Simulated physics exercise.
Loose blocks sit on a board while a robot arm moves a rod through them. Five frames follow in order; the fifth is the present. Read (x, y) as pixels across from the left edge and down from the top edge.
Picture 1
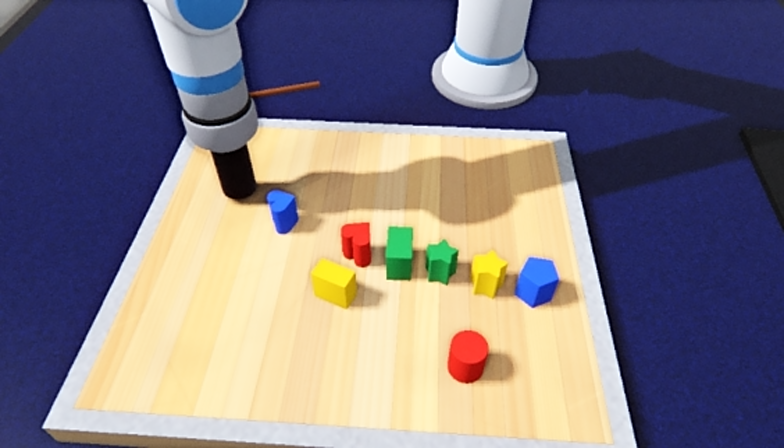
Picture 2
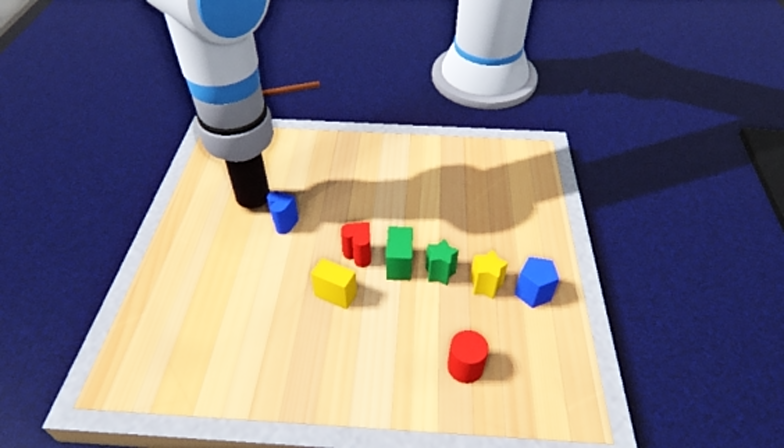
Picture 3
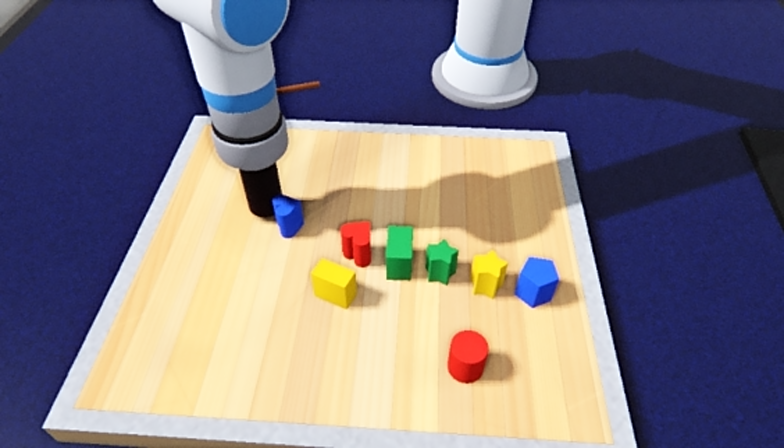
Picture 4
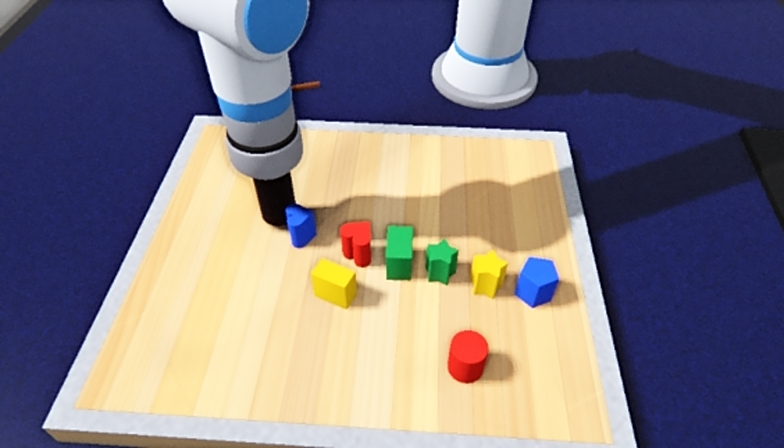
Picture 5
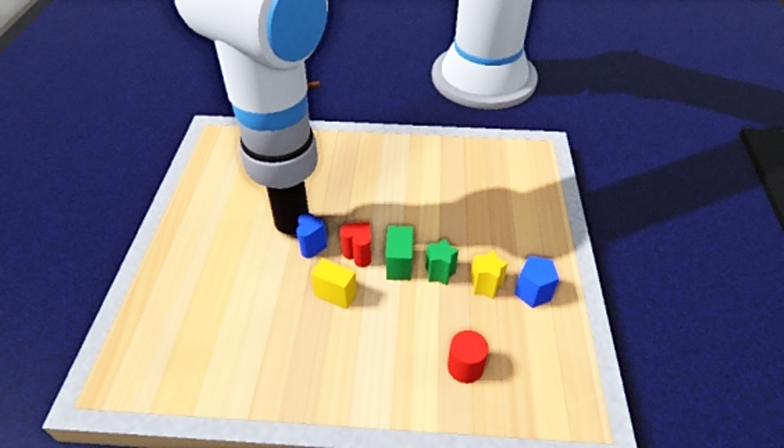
In the video, a robot arm lowers its black rod toward a blue heart block on a wooden board, then pushes it a short way right and toward the viewer, nearer a red heart block, while the other blocks stay still.
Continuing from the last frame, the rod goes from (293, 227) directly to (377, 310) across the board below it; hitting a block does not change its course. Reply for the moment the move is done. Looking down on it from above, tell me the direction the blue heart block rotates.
The block spins clockwise.
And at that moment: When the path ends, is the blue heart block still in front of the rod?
Yes, that is what happens.
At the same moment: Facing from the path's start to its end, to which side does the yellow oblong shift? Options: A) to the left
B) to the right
B.
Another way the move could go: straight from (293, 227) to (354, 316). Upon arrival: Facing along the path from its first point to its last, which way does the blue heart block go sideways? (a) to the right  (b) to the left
I choose b.
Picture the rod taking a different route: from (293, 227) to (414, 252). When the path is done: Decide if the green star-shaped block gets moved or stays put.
If the rod follows that path, the green star-shaped block ends up shifted.
What follows on the original path. One third of the way, rod (318, 247); blue heart block (333, 250), turned 40° clockwise.
Two thirds of the way, rod (347, 275); blue heart block (364, 278), turned 50° clockwise; yellow oblong (332, 286), turned 15° clockwise; red heart block (362, 232).
At the end, rod (376, 305); blue heart block (397, 309), turned 50° clockwise; yellow oblong (331, 288), turned 20° clockwise; red heart block (362, 232); green oblong still.
